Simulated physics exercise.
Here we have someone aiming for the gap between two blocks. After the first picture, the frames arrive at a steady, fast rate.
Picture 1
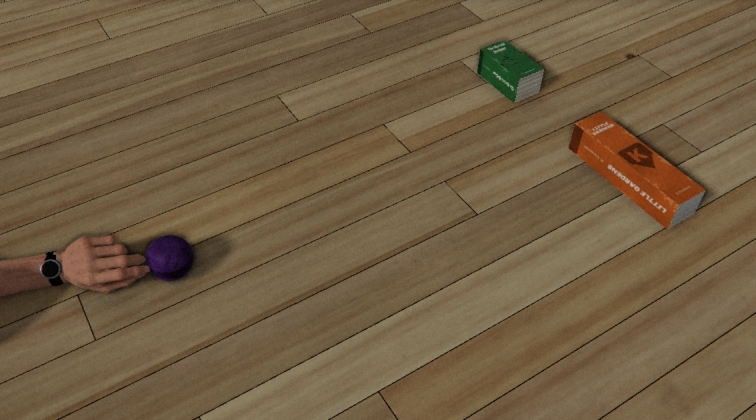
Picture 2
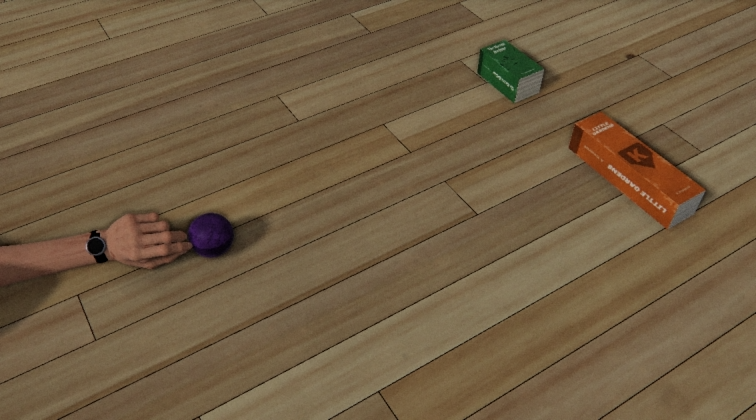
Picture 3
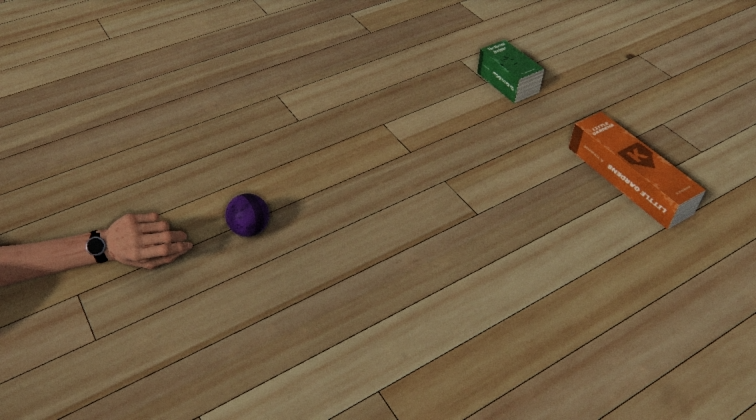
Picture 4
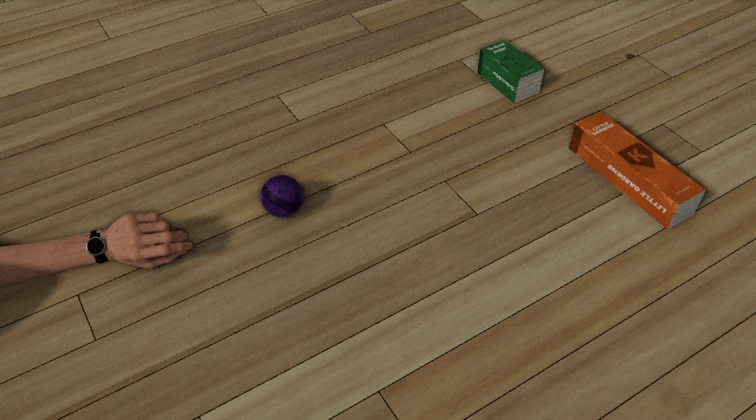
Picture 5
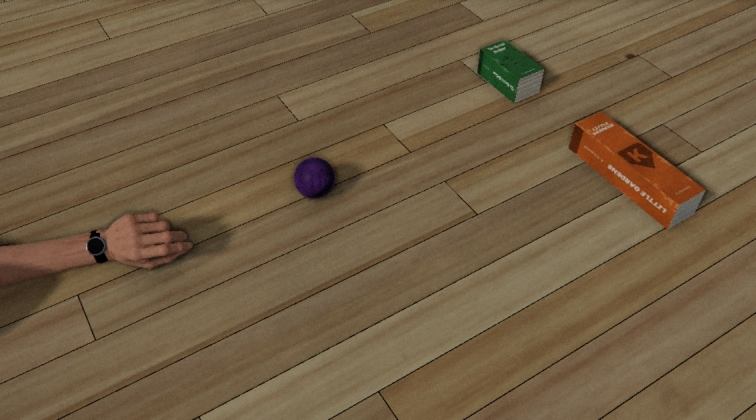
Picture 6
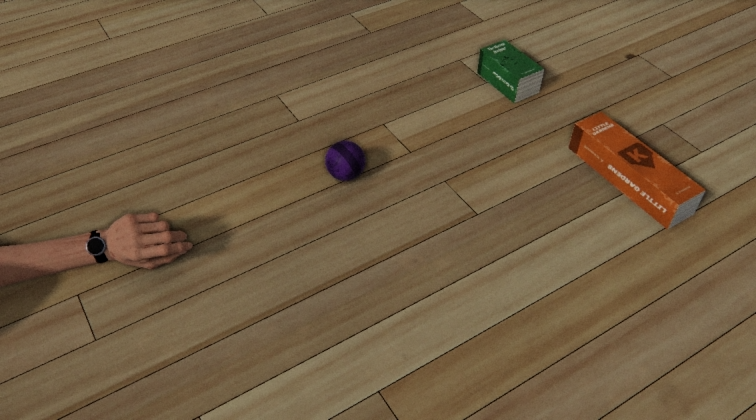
A hand pushes a purple ball, which rolls up and right across the wooden floor.
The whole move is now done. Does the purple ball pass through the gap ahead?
Outcome: The purple ball bounces off.
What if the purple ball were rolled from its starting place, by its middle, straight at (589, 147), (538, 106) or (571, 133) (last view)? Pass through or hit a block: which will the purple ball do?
First blocked, second through, third blocked.
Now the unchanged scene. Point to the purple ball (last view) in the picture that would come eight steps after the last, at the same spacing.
Roughly at (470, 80).
Then, 0.42 s past the last view, purple ball heading on near (484, 84).
Finally, the purple ball hits a block.
